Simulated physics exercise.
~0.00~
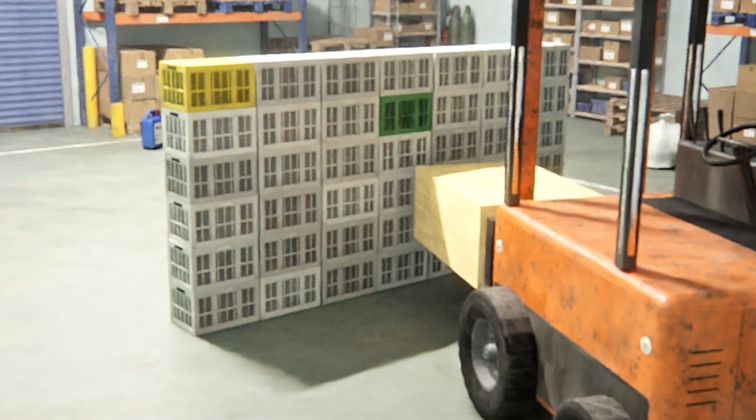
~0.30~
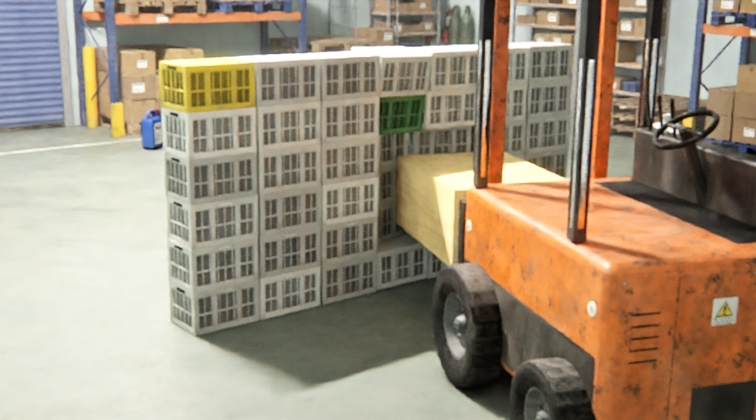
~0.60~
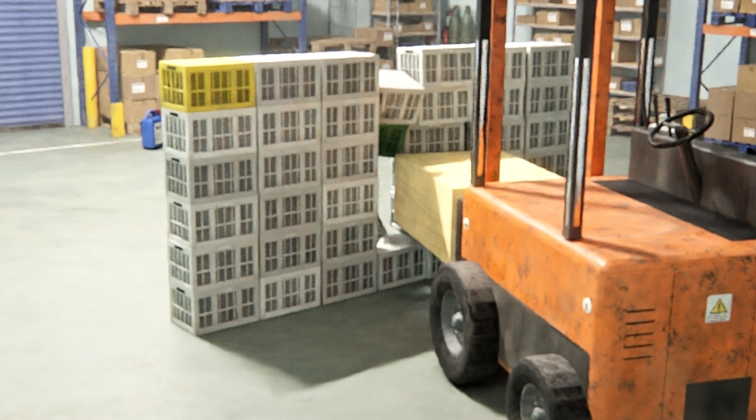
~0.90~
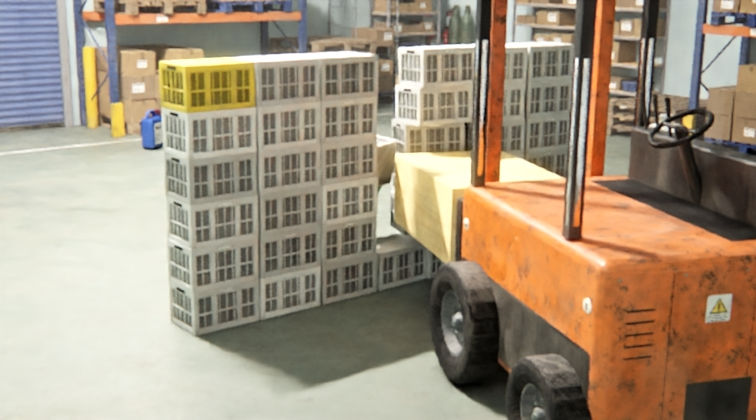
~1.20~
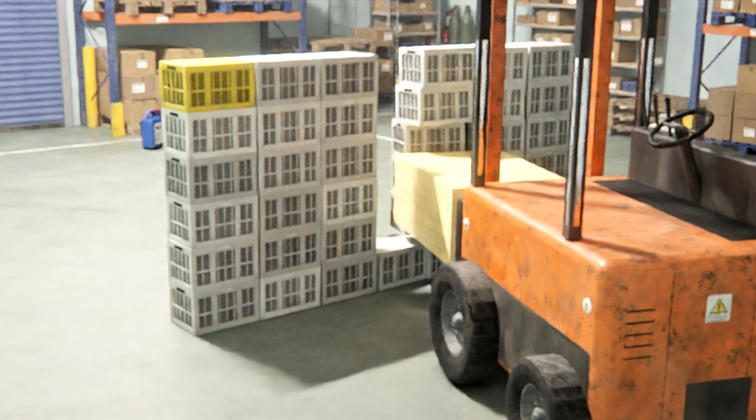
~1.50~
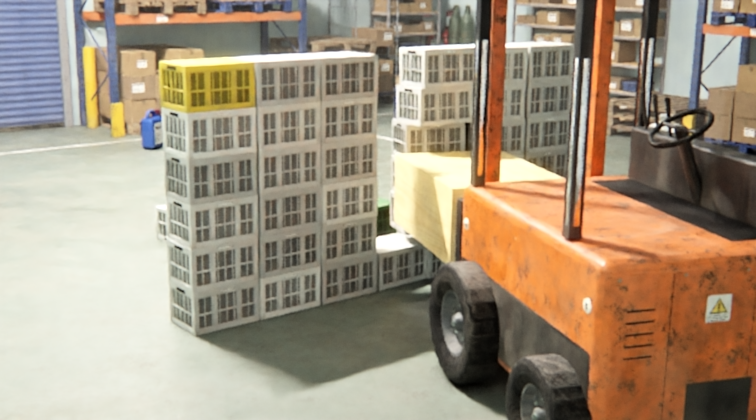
In a warehouse with shelves of boxes behind, an orange forklift carrying a pale, box-shaped load faces a wall of stacked grey crates, with one yellow crate at the top left and a green one near the top middle. The forklift moves left and pushes its load into the wall, jolting the green crate and those around it. The machine then stands still while the column with the green crate gives way, the green crate tilting and dropping out of sight behind the load. At the end, a gap splits the wall, a low crate still bridges its base, a bit of green shows low behind it, and the yellow crate remains in place.
